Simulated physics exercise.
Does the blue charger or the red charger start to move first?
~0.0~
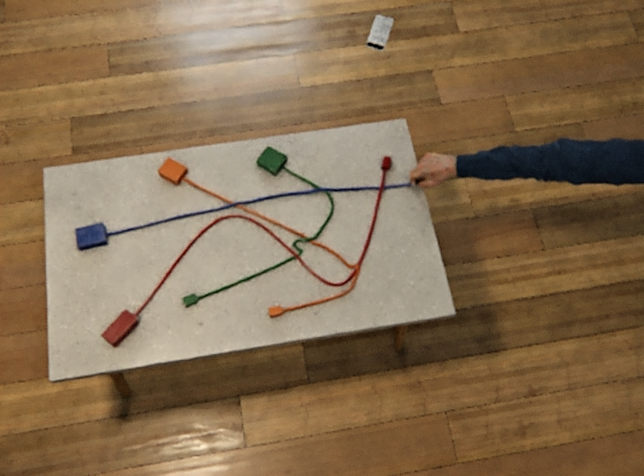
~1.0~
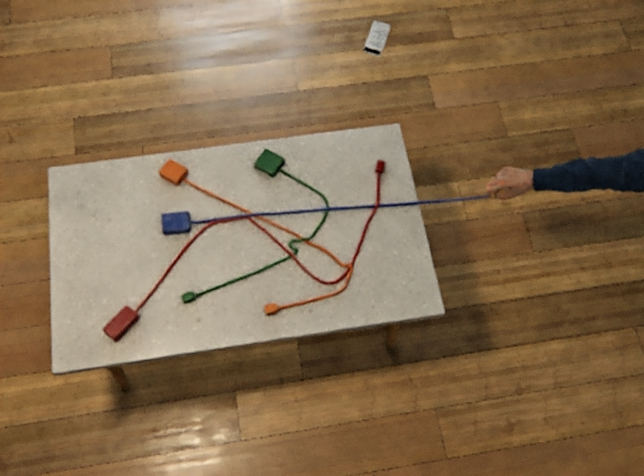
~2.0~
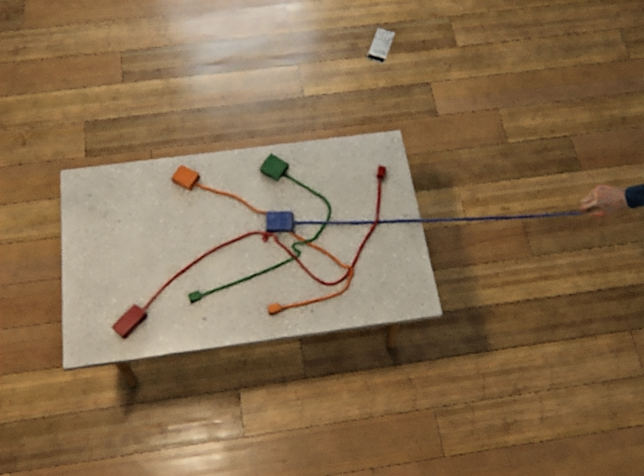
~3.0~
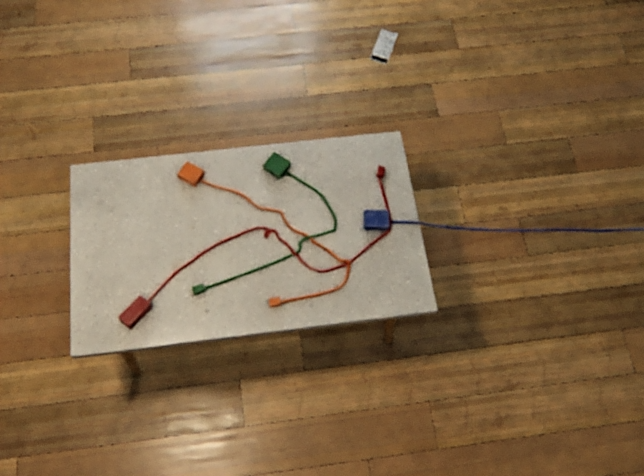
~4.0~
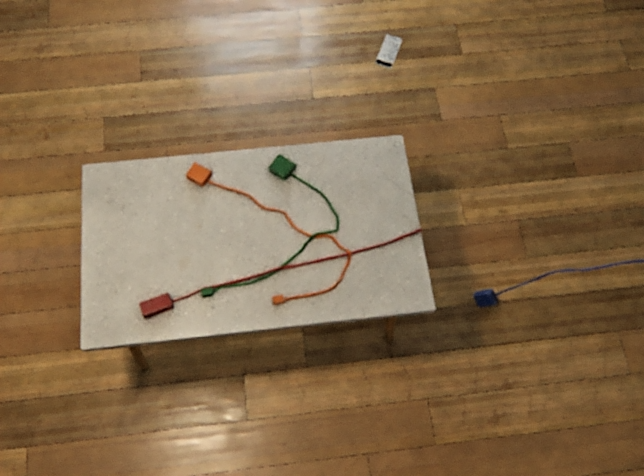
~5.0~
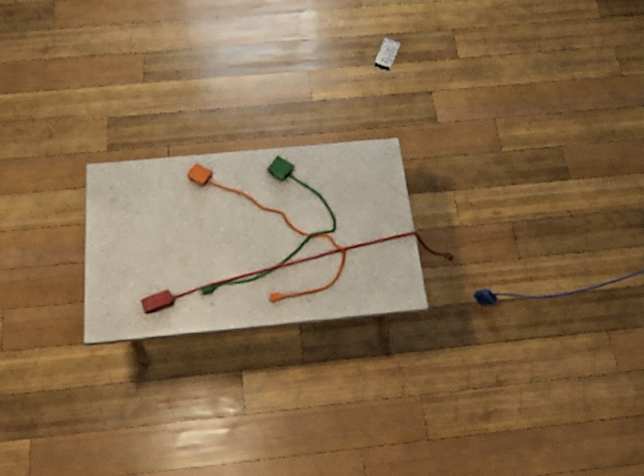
The blue charger moves first, sliding right as the hand pulls its cable. The red charger shifts only later, once the blue charger has gone off the right side of the table.
